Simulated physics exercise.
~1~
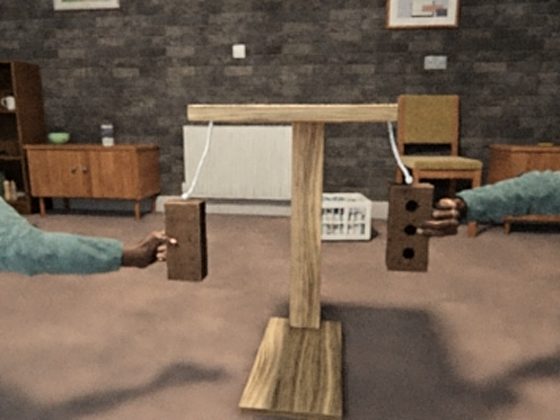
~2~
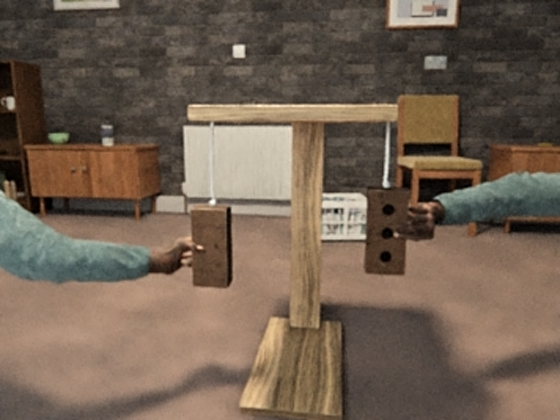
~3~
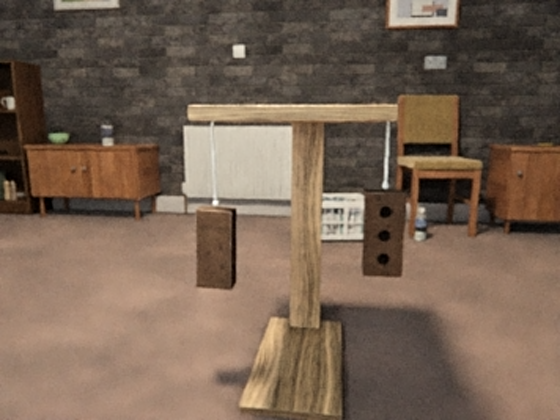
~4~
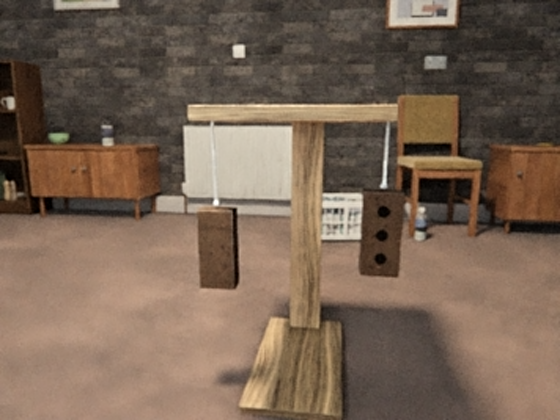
Two hands held a pair of brown bricks hanging on white cord from either end of a wooden stand, moved them slightly inward, then let go and drew away, leaving both bricks hanging almost still at about the same height.
